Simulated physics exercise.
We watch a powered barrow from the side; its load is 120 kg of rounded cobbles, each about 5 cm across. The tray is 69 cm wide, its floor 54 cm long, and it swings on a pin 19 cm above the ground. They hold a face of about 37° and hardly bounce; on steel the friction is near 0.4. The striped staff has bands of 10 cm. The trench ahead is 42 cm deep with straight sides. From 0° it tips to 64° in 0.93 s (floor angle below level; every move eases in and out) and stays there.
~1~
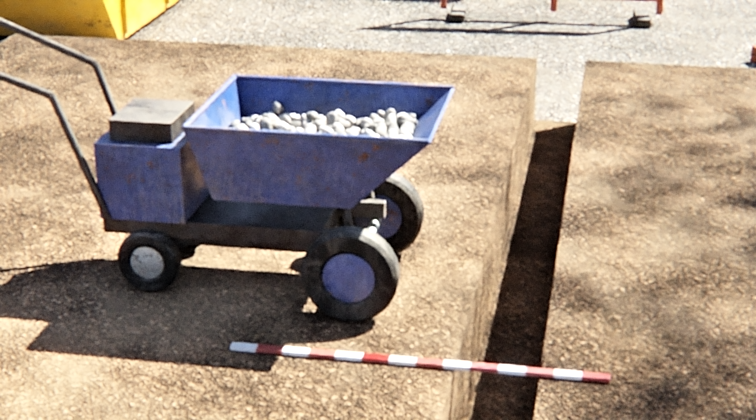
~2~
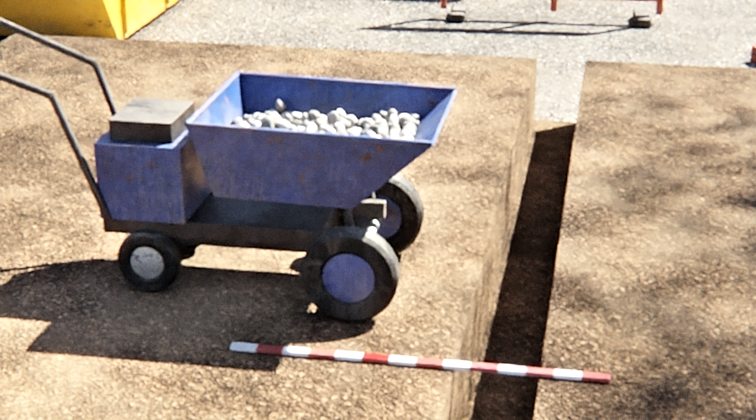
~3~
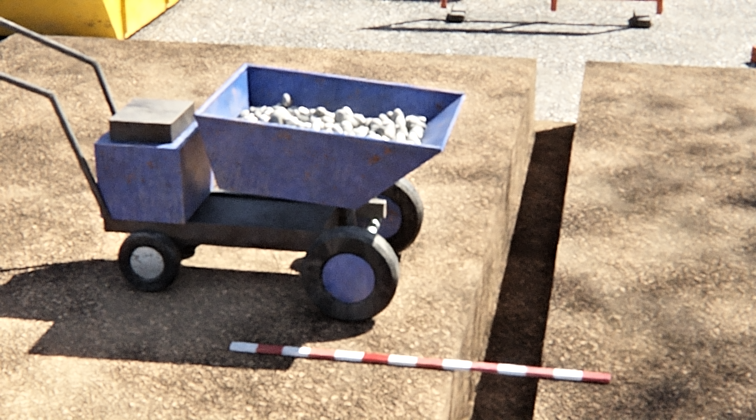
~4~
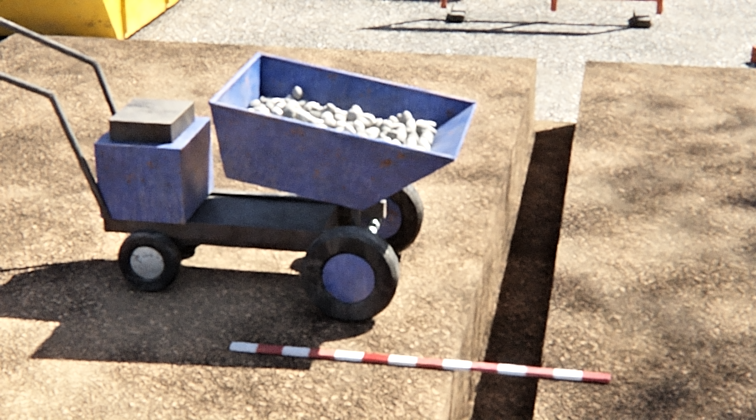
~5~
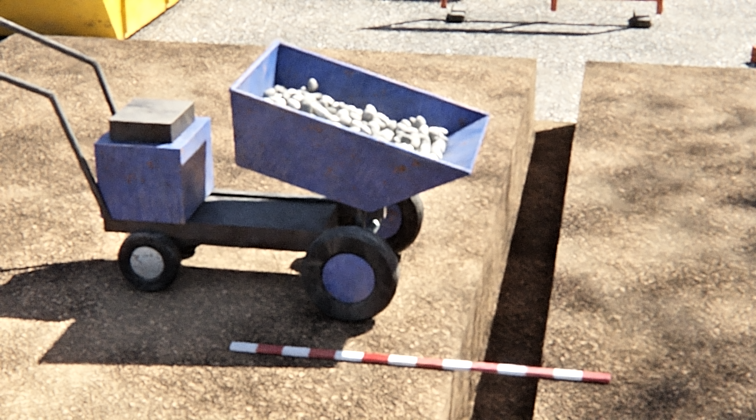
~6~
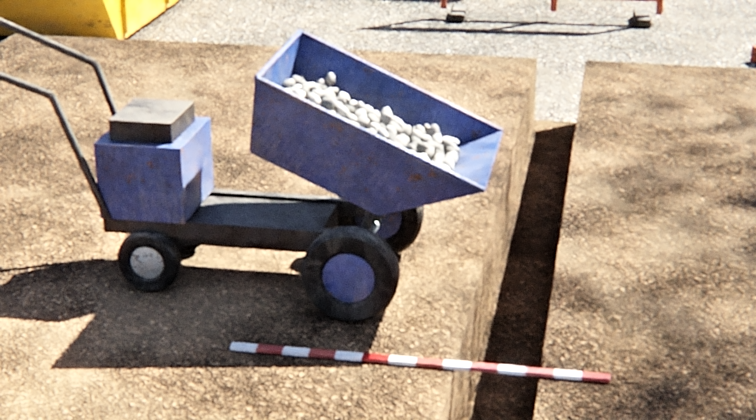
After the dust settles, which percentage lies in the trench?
Close to 41 in a hundred.
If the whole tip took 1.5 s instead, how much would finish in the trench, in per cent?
It would be near 45 per cent.
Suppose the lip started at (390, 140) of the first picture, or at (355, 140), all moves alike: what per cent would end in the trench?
First some 75, then 100 per cent.
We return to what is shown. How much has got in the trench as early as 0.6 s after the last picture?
About 5 per cent by then.
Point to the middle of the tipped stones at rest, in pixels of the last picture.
Near (573, 296).
Then, 0.3 s after the last picture the floor is at 54°, 100 % in the tray; the foremost stones are at (499, 228).
Then, 0.6 s after the last picture the floor is at 64°, 81 % in the tray, 5 % in the trench, 14 % past the trench; the foremost stones are at (594, 302).
Then, 1.0 s after the last picture the floor is at 64°, 35 % in the tray, 12 % in the trench, 54 % past the trench; the foremost stones are at (735, 309).
Then, 2.9 s after the last picture the floor is at 64°, 0 % in the tray, 41 % in the trench, 59 % past the trench; the foremost stones are past the picture's edge.
